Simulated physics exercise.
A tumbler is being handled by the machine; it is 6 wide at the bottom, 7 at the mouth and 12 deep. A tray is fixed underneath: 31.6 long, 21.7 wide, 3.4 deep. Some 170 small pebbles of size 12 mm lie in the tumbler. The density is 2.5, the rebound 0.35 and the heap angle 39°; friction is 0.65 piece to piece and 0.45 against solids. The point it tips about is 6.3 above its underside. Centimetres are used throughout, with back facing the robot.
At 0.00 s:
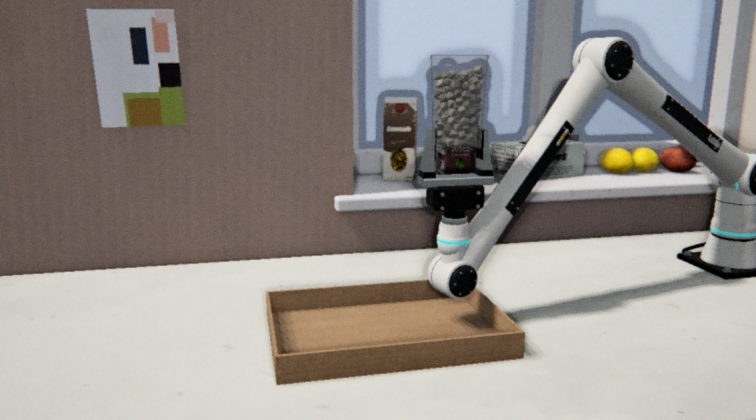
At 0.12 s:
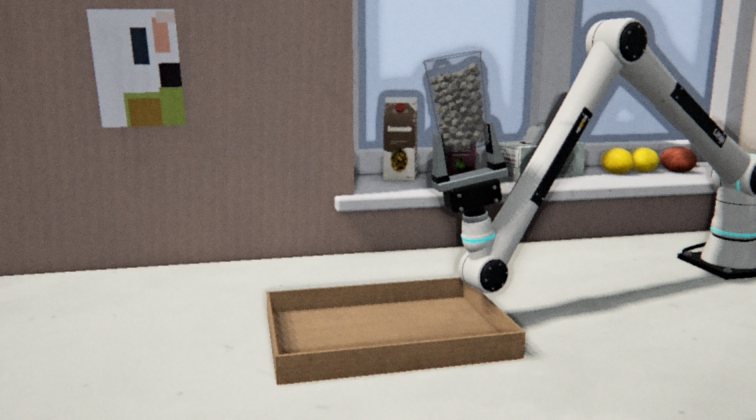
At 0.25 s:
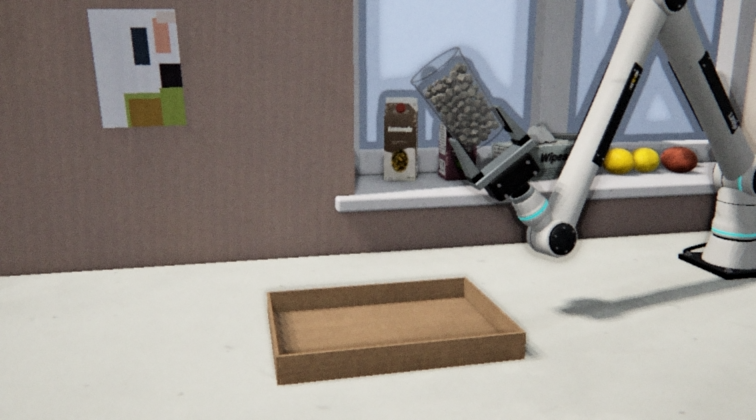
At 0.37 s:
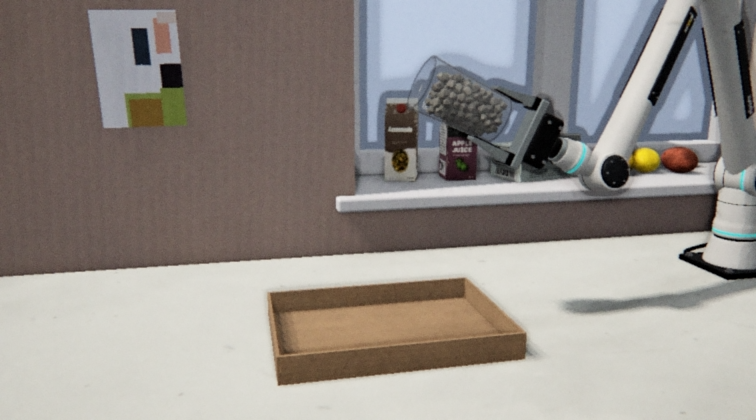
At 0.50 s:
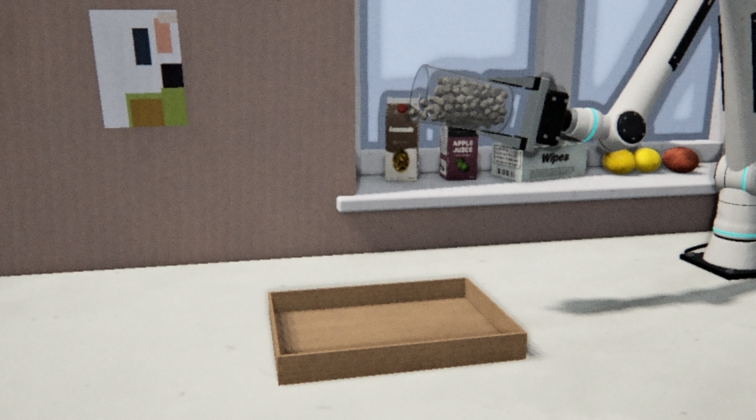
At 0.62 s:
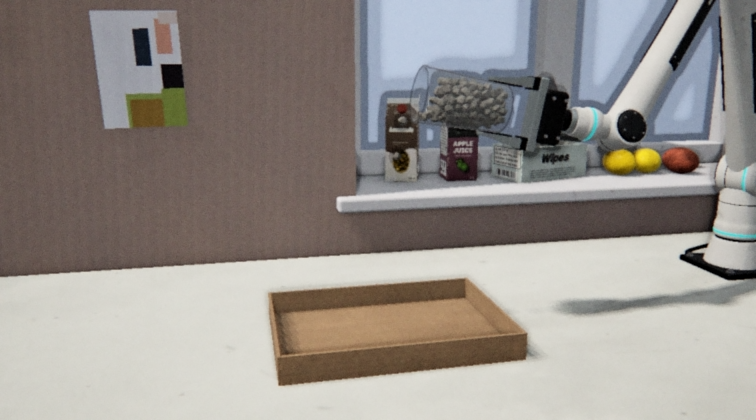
A white robot arm with black joints grips a clear tumbler of grey pebbles above a pale counter, seen from the front by a still camera. An empty brown tray sits below, with cartons and yellow and red fruit on the windowsill behind and a colourful print at left. The arm's wrist swings right and upward, tipping the tumbler left until nearly level, and a couple of pebbles leave the heap at its mouth.
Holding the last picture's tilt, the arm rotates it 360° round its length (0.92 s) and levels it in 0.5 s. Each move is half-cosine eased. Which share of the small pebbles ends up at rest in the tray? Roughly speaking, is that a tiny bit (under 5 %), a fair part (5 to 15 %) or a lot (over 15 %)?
I'd say a fair part, 5 to 15 %.
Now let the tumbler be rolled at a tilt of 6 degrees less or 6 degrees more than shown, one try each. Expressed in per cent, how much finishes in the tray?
Roughly 5 and 15 per cent.
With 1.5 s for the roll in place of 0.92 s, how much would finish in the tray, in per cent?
Estimated share: Close to 10 %.
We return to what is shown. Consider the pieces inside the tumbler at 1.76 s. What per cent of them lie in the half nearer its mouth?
About 40 percent is in the half nearer the mouth.
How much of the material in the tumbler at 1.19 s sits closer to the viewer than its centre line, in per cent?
I'd put it at about 55 per cent.
By 1.19 s, tipped 80°, highest piece 36 above the table; 167 in the tumbler, 2 in the tray, 1 in flight or on a rim.
By 1.76 s, tipped 48°, highest piece 36 above the table; 158 in the tumbler, 11 in the tray, 1 in flight or on a rim.
By 2.24 s, upright, highest piece 38 above the table; 158 in the tumbler, 12 in the tray.
By 2.94 s, upright, highest piece 38 above the table; 158 in the tumbler, 12 in the tray.
Final count, 158 in the tumbler, 12 in the tray. That is 7 % in the tray.
